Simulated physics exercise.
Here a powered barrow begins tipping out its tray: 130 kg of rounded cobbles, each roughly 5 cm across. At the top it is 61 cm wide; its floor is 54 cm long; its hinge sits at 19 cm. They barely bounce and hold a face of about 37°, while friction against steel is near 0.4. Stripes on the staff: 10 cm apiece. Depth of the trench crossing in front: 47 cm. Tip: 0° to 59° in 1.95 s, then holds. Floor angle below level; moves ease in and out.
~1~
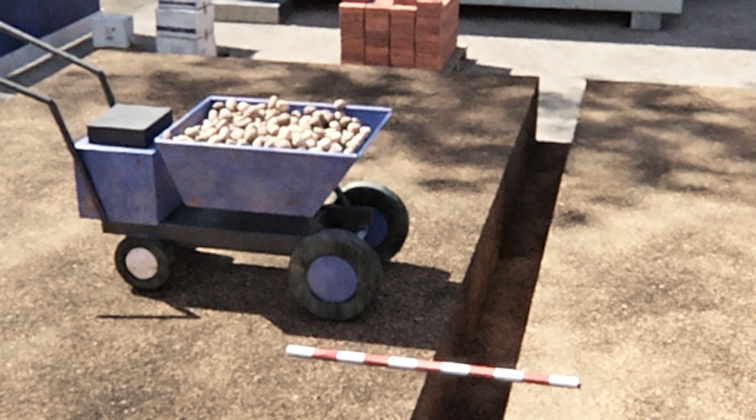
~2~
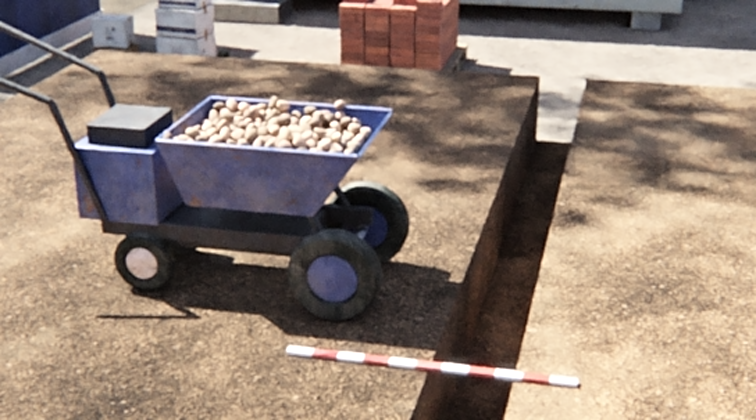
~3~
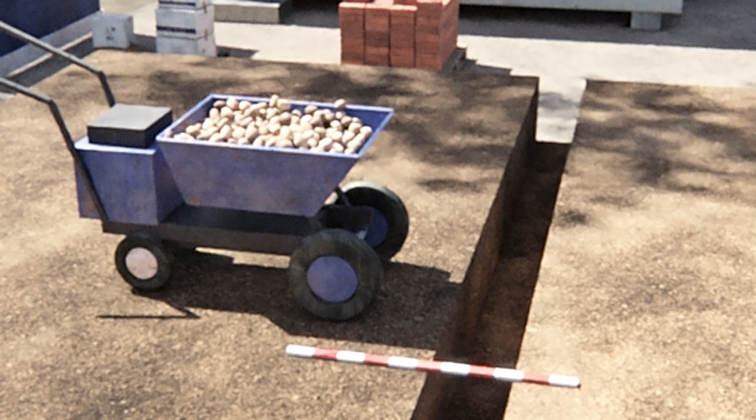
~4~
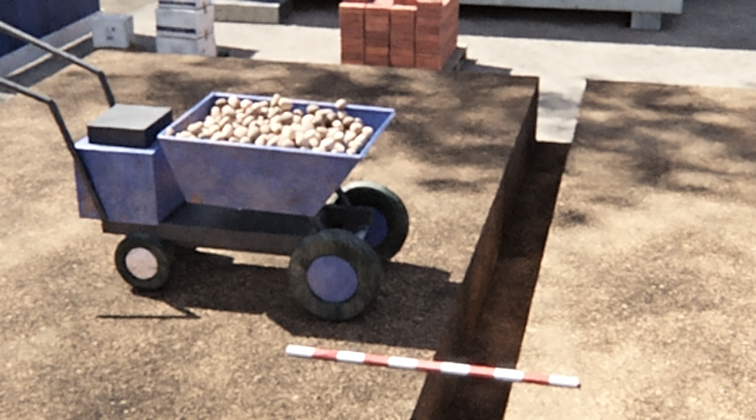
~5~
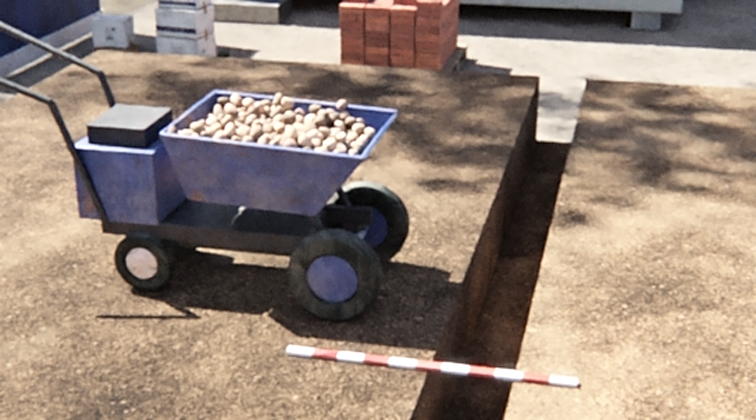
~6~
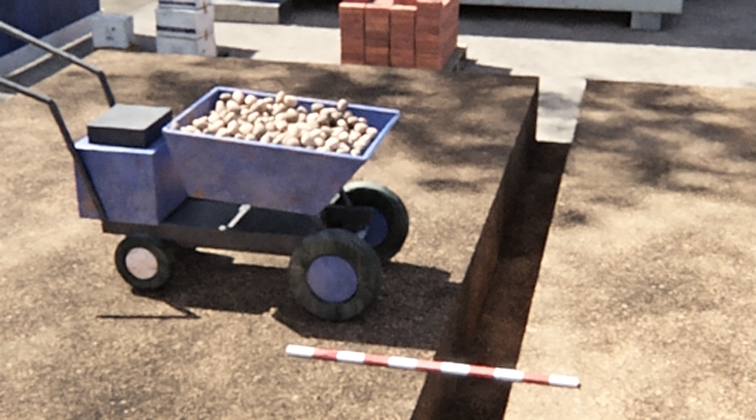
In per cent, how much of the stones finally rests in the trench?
Roughly 56 per cent of them.
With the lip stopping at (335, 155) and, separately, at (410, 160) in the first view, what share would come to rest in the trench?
Near 65 and near 20 percent.
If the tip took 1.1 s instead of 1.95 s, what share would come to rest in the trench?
Around 45 per cent would end in the trench.
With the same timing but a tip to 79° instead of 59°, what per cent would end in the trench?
Some 70 in a hundred, I'd say.
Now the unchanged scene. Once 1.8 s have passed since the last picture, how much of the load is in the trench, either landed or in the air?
By then, around 20 percent.
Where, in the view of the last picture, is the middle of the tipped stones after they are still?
Roughly at pixel (498, 389).
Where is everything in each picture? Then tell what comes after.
The tray is at 0°, its lip at (357, 157); the top of the load is at (280, 114), in the first frame.
The tray is at 0°, its lip at (358, 157); the top of the load is at (275, 112), in the second frame.
Lip at (359, 158), floor tilted 1°, highest stones at (269, 109), in the third frame.
Lip at (360, 158), floor tilted 1°, highest stones at (270, 108), in the fourth frame.
The tray is at 2°, its lip at (363, 159); the top of the load is at (269, 106), in the fifth frame.
Lip at (366, 160), floor tilted 4°, highest stones at (261, 104), in the sixth frame.
Then, 1.2 s after the last picture the floor is at 50°, 100 % in the tray; the foremost stones are at (459, 194).
Then, 1.8 s after the last picture the floor is at 59°, 75 % in the tray, 21 % in the trench, 4 % past the trench; the foremost stones are at (584, 300).
Then, 2.1 s after the last picture the floor is at 59°, 56 % in the tray, 35 % in the trench, 9 % past the trench; the foremost stones are at (644, 321).
Then, 4.0 s after the last picture the floor is at 59°, 35 % in the tray, 56 % in the trench, 9 % past the trench; the foremost stones are at (677, 334).
